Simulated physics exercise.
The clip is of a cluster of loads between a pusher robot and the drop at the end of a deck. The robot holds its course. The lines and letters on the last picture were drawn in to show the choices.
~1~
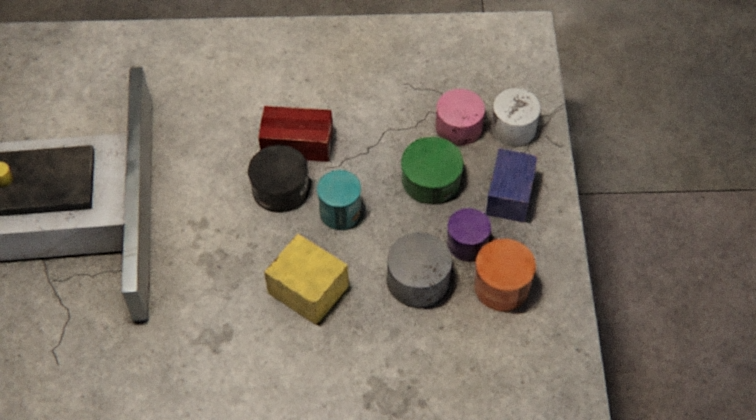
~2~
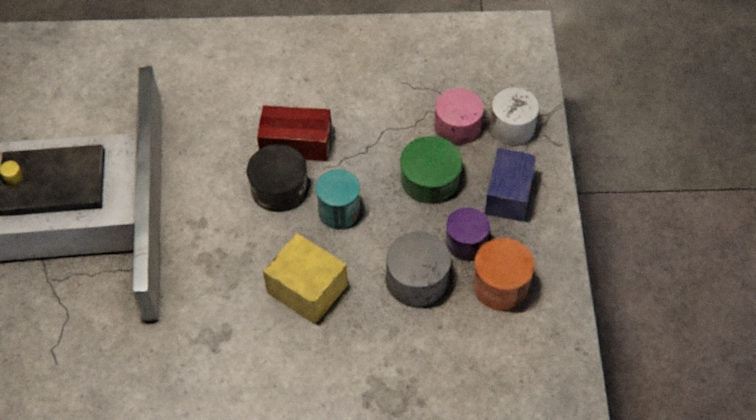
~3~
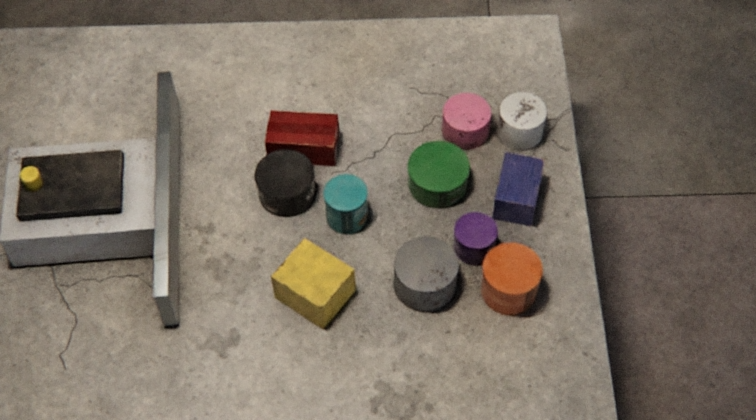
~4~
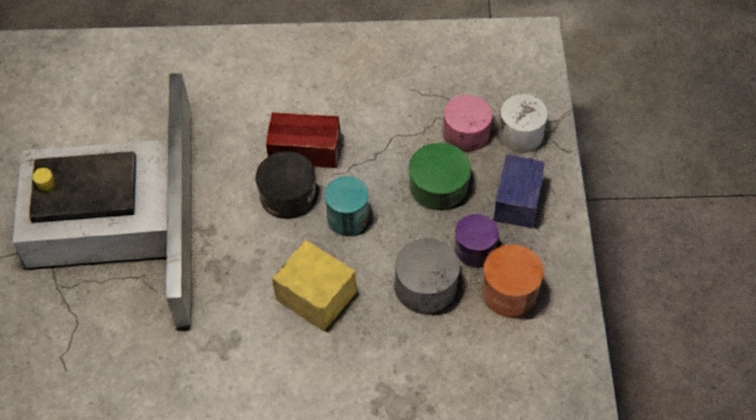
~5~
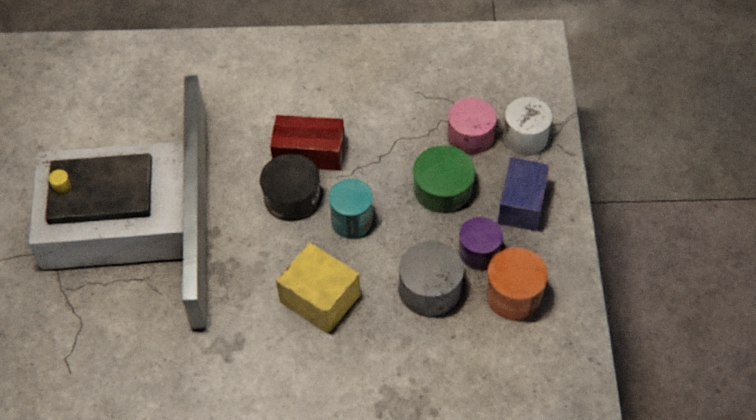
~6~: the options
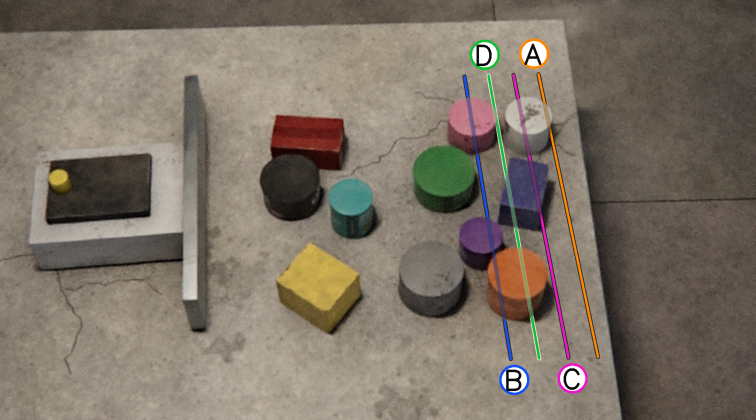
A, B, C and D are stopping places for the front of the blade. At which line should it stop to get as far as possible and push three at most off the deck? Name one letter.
As far as mark B.
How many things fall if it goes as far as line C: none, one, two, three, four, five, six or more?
By then, six or more.
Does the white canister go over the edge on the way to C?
By then, yes.
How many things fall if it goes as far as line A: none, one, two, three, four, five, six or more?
By then, six or more.
On the marked copy, A at (566, 205); B at (486, 207); C at (539, 205); D at (512, 206).
Following B. Soon after the start, robot (214, 184); red box (337, 137); yellow crate (354, 286).
Later, robot (321, 181); orange pail (566, 297); white canister (540, 126).
In the end, robot (400, 179); blue crate over the edge; white canister over the edge; three fallen.
As for the rest, A drops eleven; C drops seven; D drops seven.
